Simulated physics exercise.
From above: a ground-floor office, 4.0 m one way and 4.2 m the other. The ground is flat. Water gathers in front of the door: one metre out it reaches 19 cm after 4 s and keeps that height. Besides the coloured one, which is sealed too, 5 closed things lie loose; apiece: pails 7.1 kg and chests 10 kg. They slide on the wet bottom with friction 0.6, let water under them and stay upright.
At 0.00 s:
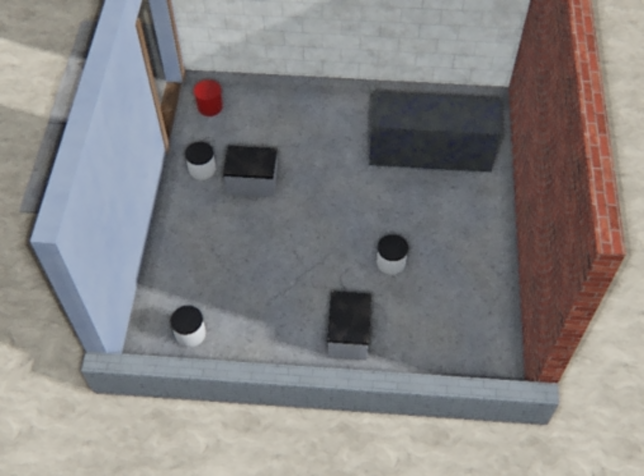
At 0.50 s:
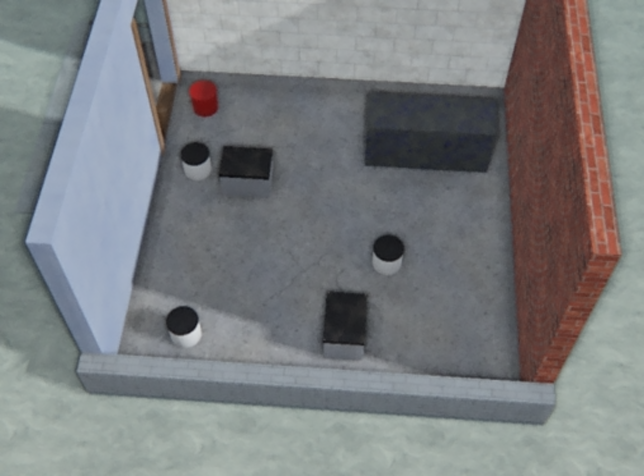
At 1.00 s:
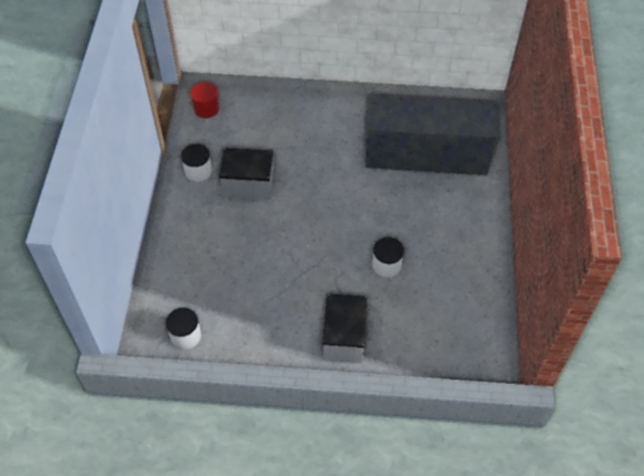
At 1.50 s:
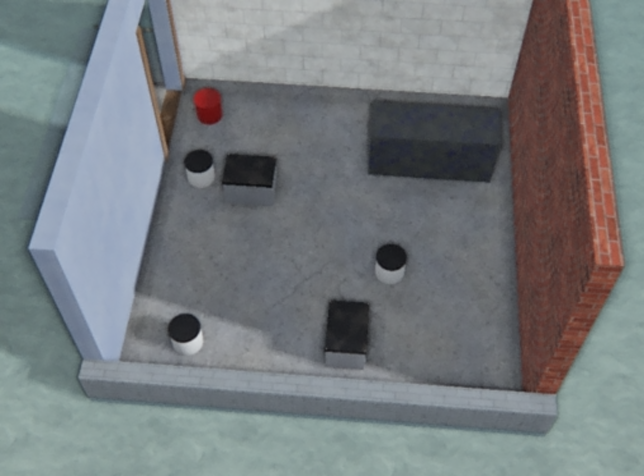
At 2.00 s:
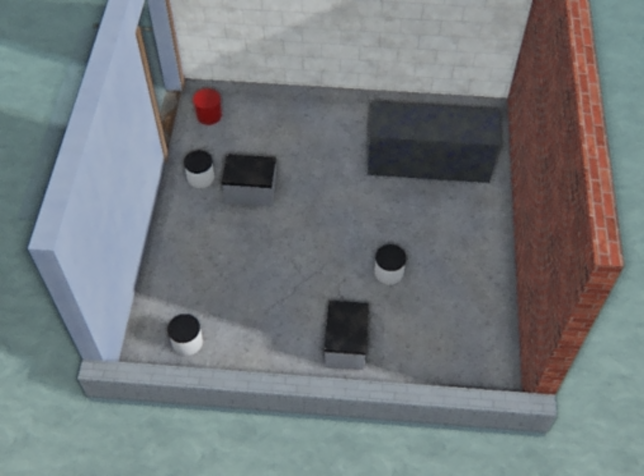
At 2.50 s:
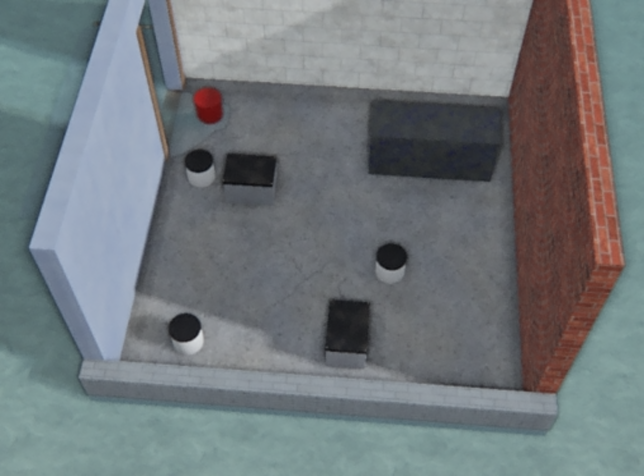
Water pooling outside a small open-topped room, the red pail, white pails and dark chests inside staying still on the grey floor.
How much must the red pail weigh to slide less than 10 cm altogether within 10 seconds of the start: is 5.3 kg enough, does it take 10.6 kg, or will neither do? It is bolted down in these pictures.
For it, neither load is enough.
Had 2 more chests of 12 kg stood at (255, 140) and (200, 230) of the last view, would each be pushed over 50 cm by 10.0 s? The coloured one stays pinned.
In turn: Past it, less.
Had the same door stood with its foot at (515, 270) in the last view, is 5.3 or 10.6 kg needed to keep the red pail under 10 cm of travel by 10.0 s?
Then only the larger load is enough.
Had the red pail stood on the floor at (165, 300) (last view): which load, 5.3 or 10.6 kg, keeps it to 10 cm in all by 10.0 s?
Either load holds.
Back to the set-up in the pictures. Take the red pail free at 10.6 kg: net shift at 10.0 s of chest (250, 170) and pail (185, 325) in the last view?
In turn: 40 cm, 0 cm.
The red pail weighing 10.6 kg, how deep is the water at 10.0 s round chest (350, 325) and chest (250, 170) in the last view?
About 3 and 2 cm.
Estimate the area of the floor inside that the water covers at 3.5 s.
Some 1.5 m2.
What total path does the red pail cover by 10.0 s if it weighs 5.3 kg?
Some 350 cm in all.
After 3.5 s the red pail would be 30 cm from its start with 5.3 kg and 1 cm from its start with 10.6 kg; 6 cm of water round it then.
After 4.5 s the red pail would be 82 cm from its start with 5.3 kg and 21 cm from its start with 10.6 kg; 6 cm of water round it then.
After 7.0 s the red pail would be 308 cm from its start with 5.3 kg and 63 cm from its start with 10.6 kg; 7 cm of water round it then.
After 10.0 s the red pail would be 344 cm from its start with 5.3 kg and 94 cm from its start with 10.6 kg; 8 cm of water round it then.
